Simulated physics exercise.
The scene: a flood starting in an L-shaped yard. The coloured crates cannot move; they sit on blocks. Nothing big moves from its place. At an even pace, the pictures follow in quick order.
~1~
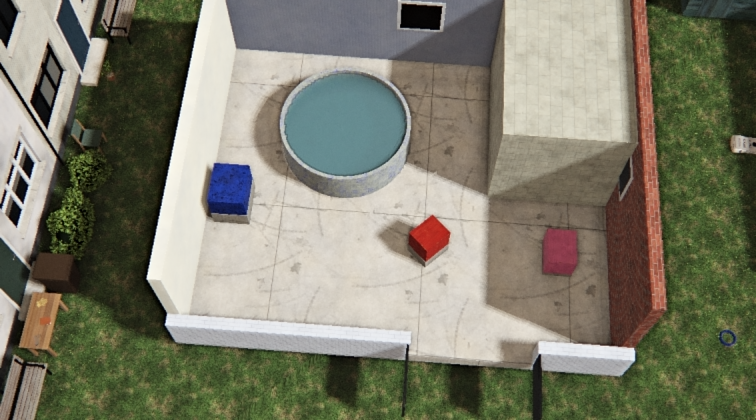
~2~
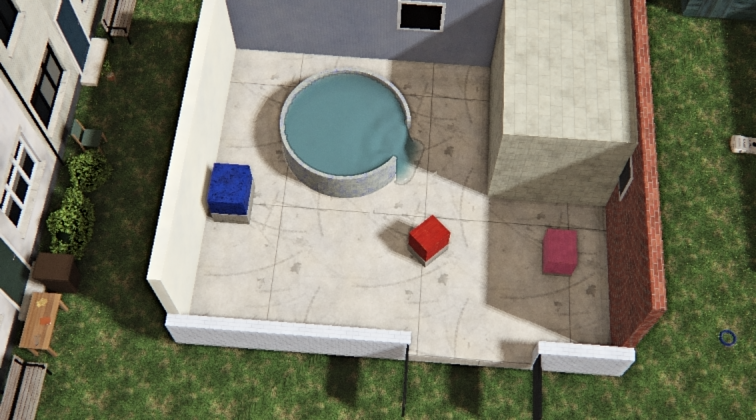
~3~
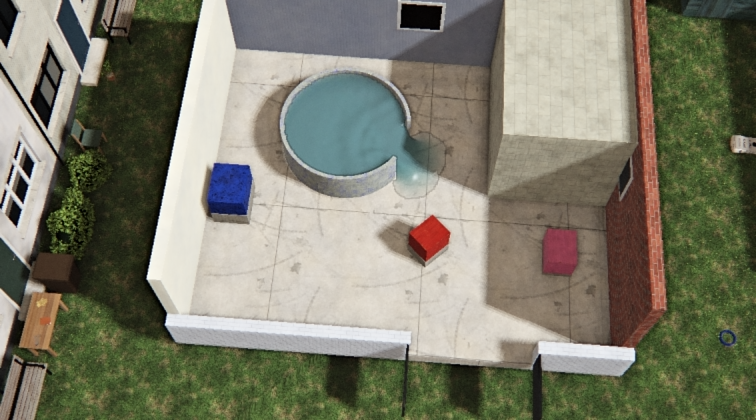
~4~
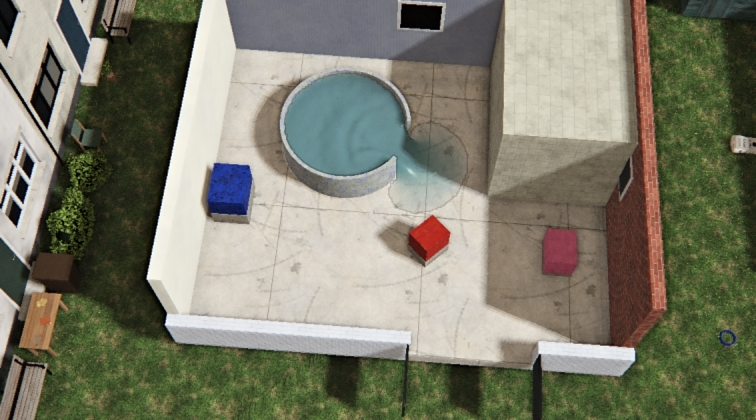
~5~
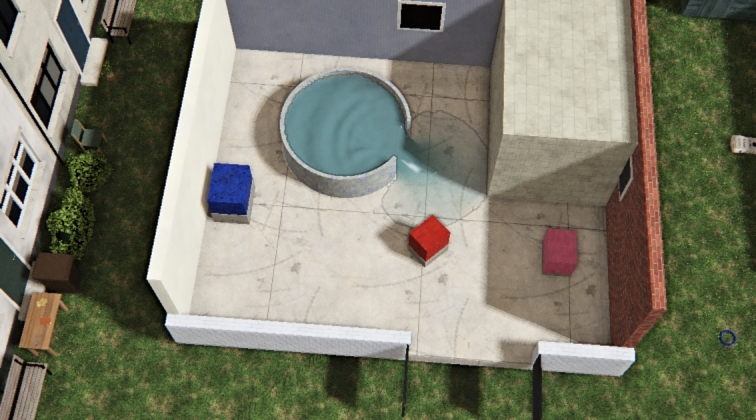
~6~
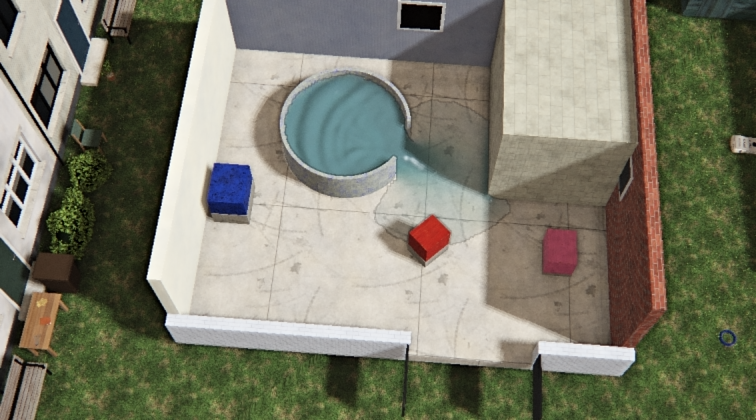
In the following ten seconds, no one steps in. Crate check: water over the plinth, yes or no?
Blue crate no, pink crate yes, red crate no.
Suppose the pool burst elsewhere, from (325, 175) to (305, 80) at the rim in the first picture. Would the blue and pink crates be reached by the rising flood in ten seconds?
First the blue crate: It gets reached; then the pink crate: It gets reached.
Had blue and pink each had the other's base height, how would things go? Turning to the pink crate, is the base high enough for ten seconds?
Pink: Untouched.
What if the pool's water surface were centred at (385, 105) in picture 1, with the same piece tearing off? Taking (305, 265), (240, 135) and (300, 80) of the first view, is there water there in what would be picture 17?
Taking the three spots in order: Bare, bare, bare.
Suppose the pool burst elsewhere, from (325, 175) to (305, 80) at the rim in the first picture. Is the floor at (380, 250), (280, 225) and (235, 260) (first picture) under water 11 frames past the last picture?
Spot one spared, spot two inundated, spot three inundated.
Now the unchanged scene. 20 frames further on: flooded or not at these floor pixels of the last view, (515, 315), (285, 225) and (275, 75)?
First inundated, second spared, third spared.
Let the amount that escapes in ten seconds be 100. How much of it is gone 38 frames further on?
I'd say about 45 per cent.
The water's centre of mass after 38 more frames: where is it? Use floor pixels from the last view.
(416, 170).
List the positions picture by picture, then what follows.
In the first picture, still water in the round tank at (346, 124).
In the second picture, the front is at (400, 182), out from the gap at (403, 152).
In the third picture, water pours out at (403, 154) and has run to (441, 146).
In the fourth picture, water pours out at (403, 154) and has run to (456, 189).
In the fifth picture, water pours out at (403, 154) and has run to (487, 189).
In the sixth picture, water pours out at (403, 154) and has run to (501, 215).
A moment on, water covers 20 % of the floor; the blue crate not reached, the pink crate water round its plinth, the red crate water round its plinth.
Next, water covers 35 % of the floor; the blue crate not reached, the pink crate water round its plinth, the red crate water round its plinth.
Then, water covers 50 % of the floor; the blue crate not reached, the pink crate water round its plinth, the red crate water round its plinth.
Later, water covers 60 % of the floor; the blue crate not reached, the pink crate water round its plinth, the red crate water round its plinth.
In the end, water covers 90 % of the floor; the blue crate stayed above the water, the pink crate was topped, the red crate stayed above the water.
